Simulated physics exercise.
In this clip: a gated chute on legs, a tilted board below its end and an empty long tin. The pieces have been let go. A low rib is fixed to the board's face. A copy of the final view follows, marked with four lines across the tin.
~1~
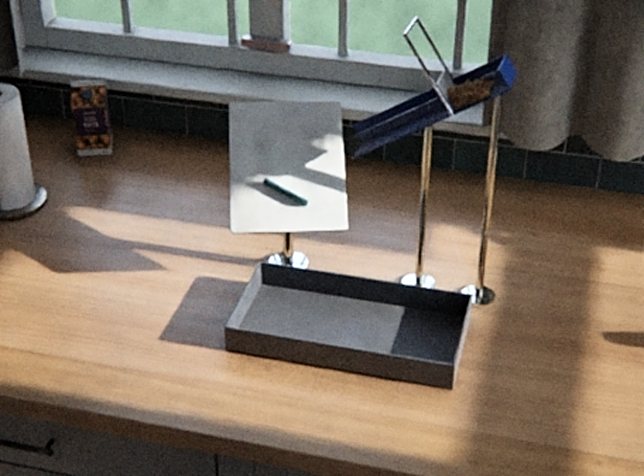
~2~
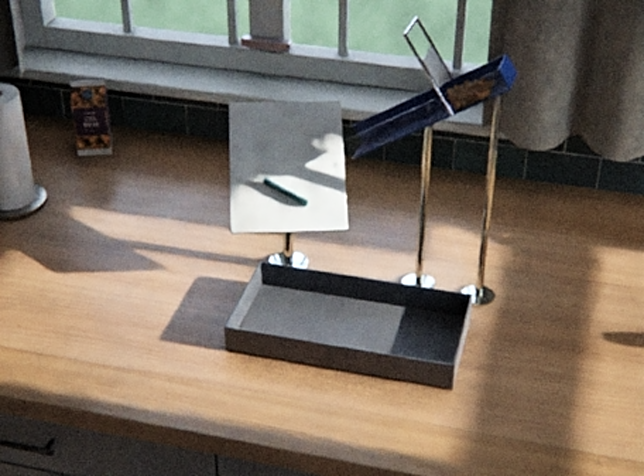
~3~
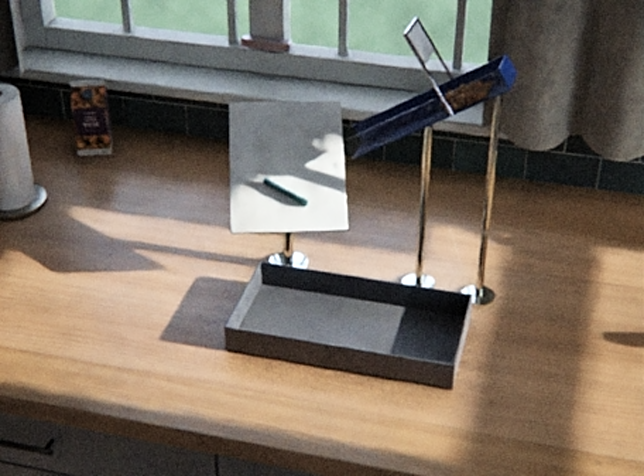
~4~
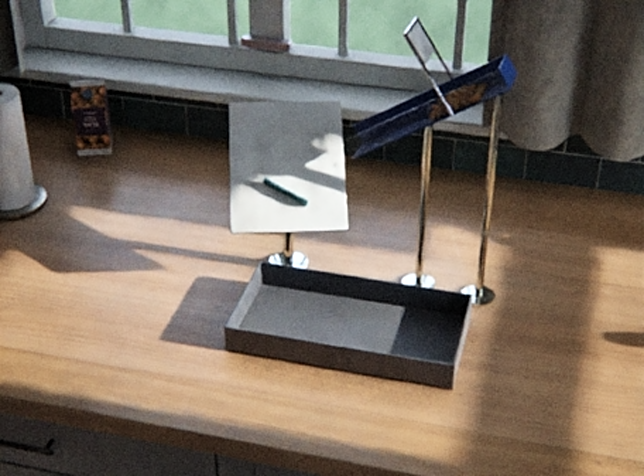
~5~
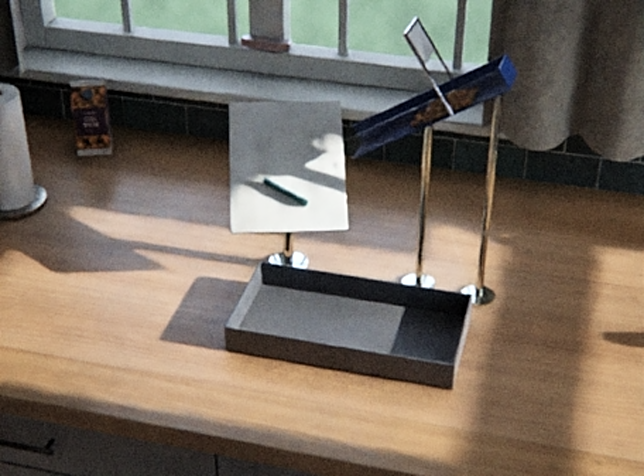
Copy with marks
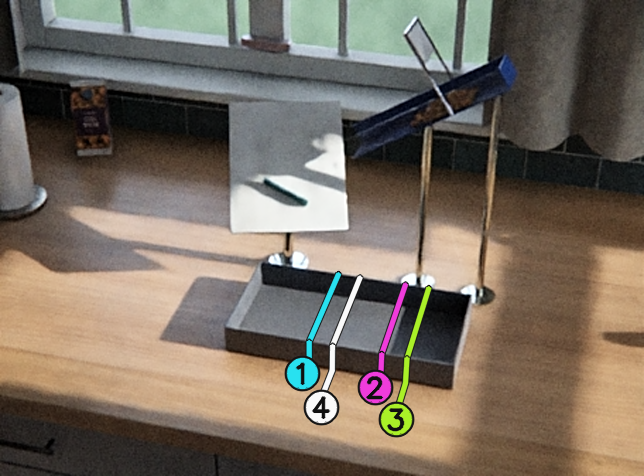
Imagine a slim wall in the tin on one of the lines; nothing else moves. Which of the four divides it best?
1 is best.
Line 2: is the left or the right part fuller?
The left side.
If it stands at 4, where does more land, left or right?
Left.
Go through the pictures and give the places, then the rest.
Load behind the gate near (469, 92), roasted chickpeas; lip of the chute near (358, 150), sloping gently, in the first picture.
Middle of the board near (287, 165), tilted fairly steeply; middle of its low edge near (290, 231); of its high edge near (285, 102), in the second picture.
Front corners of the tin near (225, 326) and (454, 365), empty; front of the load near (448, 102), in the third picture.
Middle of the load near (459, 98); its front near (432, 115), close to a quarter of the way to the lip; rib from (265, 179) to (307, 201), in the fourth picture.
Middle of the load near (448, 104); its front near (417, 117), close to a third of the way to the lip, in the fifth picture.
On the marked copy, line 1 crosses the front rim at (309, 340); line 2 crosses the front rim at (382, 353); line 3 crosses the front rim at (407, 357); line 4 crosses the front rim at (332, 344).
With 1, of what is caught, close to two thirds on the left of the divider, close to a third on the right.
With 2, of what is caught, the whole lot on the left of the divider, none at all on the right.
With 3, of what is caught, the whole lot on the left of the divider, none at all on the right.
With 4, of what is caught, the whole lot on the left of the divider, none at all on the right.
